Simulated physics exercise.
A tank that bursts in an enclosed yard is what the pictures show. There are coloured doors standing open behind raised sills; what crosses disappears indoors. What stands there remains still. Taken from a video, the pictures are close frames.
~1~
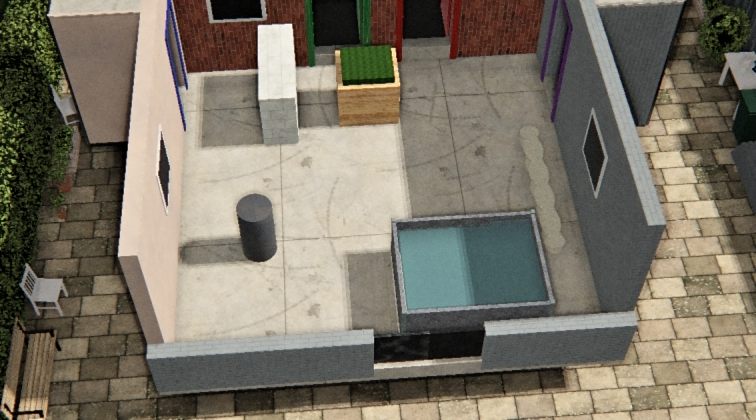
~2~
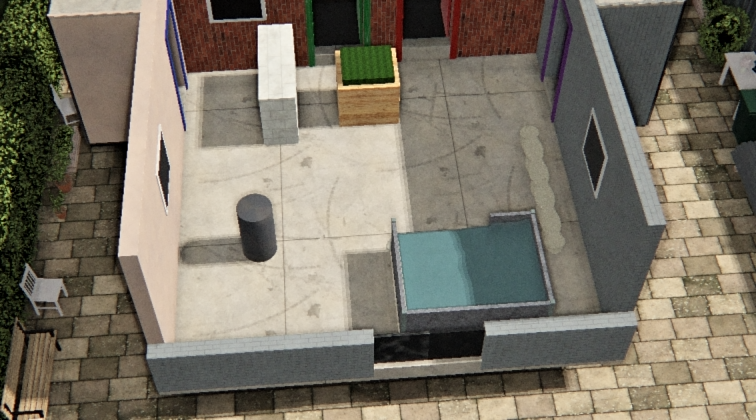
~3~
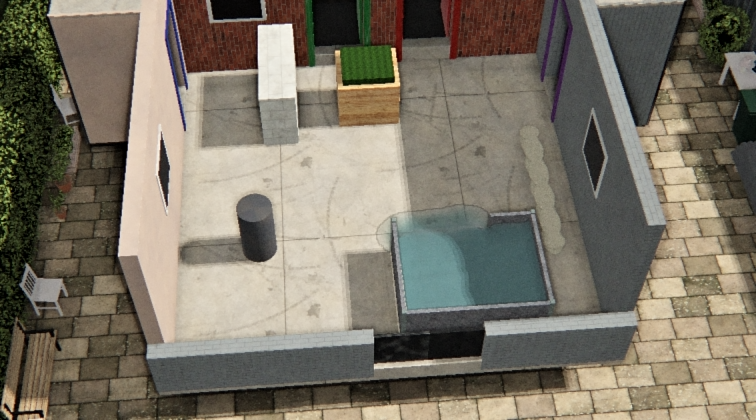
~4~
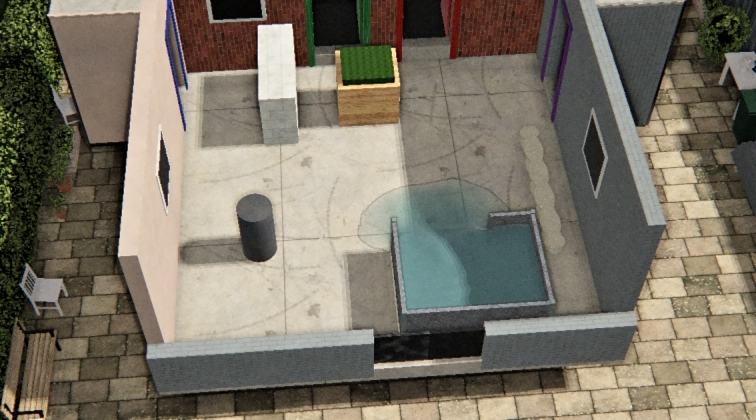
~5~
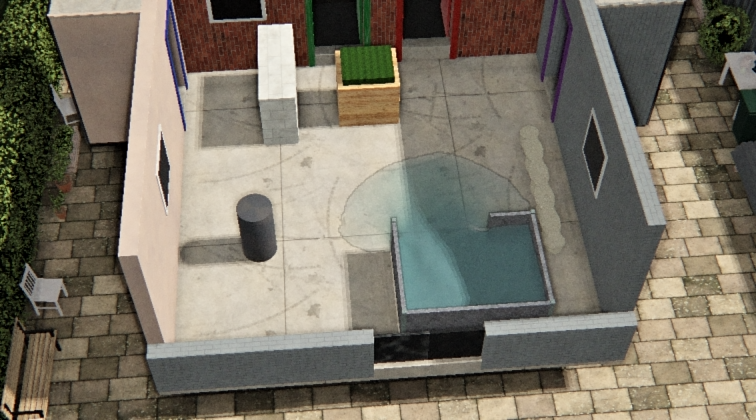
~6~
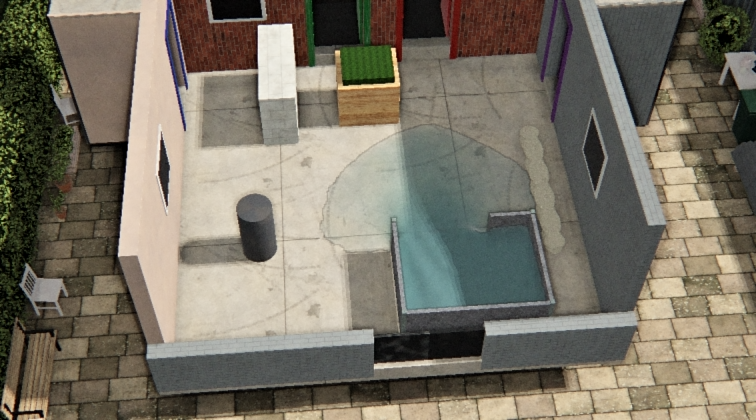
Water pours through a gap in the far side of a grey-rimmed tank and spreads in a widening, rounded sheet across the pale paving of a walled yard, seen from high above by a still camera. The teal tank sits at the lower right, a dark cylinder at left, a pale block and grass-topped wooden planter behind, near green and red doorways. The sheet fans backward and leftward, while everything else stays still.
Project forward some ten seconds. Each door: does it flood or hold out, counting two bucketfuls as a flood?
The red door swallows an okay amount of water. The purple door swallows an okay amount of water. The blue door swallows an okay amount of water. The green door swallows an okay amount of water.
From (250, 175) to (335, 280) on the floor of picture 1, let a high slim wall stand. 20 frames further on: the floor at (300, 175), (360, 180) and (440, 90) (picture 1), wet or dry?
Taking the three spots in turn, they are inundated, inundated and inundated.
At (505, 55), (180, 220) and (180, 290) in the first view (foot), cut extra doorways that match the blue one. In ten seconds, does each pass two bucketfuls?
Note: Door one overshoots; door two undershoots; door three undershoots.
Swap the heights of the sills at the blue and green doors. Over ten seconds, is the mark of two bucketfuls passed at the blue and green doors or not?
In short: Blue door lets less in; green door goes over.
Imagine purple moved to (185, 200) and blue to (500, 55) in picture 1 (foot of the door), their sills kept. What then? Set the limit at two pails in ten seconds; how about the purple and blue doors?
Looking at it, purple fails to reach the limit, and blue tops the limit.
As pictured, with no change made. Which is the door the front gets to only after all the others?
My answer: The blue door.
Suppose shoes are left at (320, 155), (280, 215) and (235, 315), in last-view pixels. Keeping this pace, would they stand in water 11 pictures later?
Result, as listed: Wetted / wetted / not wetted.
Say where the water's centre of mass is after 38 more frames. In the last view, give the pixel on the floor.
Near (395, 158).
A moment on, water covers 35 % of the floor; the red door wet at the sill, nothing in, the purple door not reached, the blue door not reached, the green door not reached.
Next, water covers 50 % of the floor; the red door wet at the sill, nothing in, the purple door wet at the sill, nothing in, the blue door not reached, the green door wet at the sill, nothing in.
Then, water covers 55 % of the floor; the red door wet at the sill, nothing in, the purple door wet at the sill, nothing in, the blue door wet at the sill, nothing in, the green door wet at the sill, nothing in.
Later, water covers 80 % of the floor; the red door wet at the sill, nothing in, the purple door under two buckets in, the blue door wet at the sill, nothing in, the green door wet at the sill, nothing in.
In the end, water covers 95 % of the floor; the red door wet at the sill, nothing in, the purple door under two buckets in, the blue door wet at the sill, nothing in, the green door wet at the sill, nothing in.
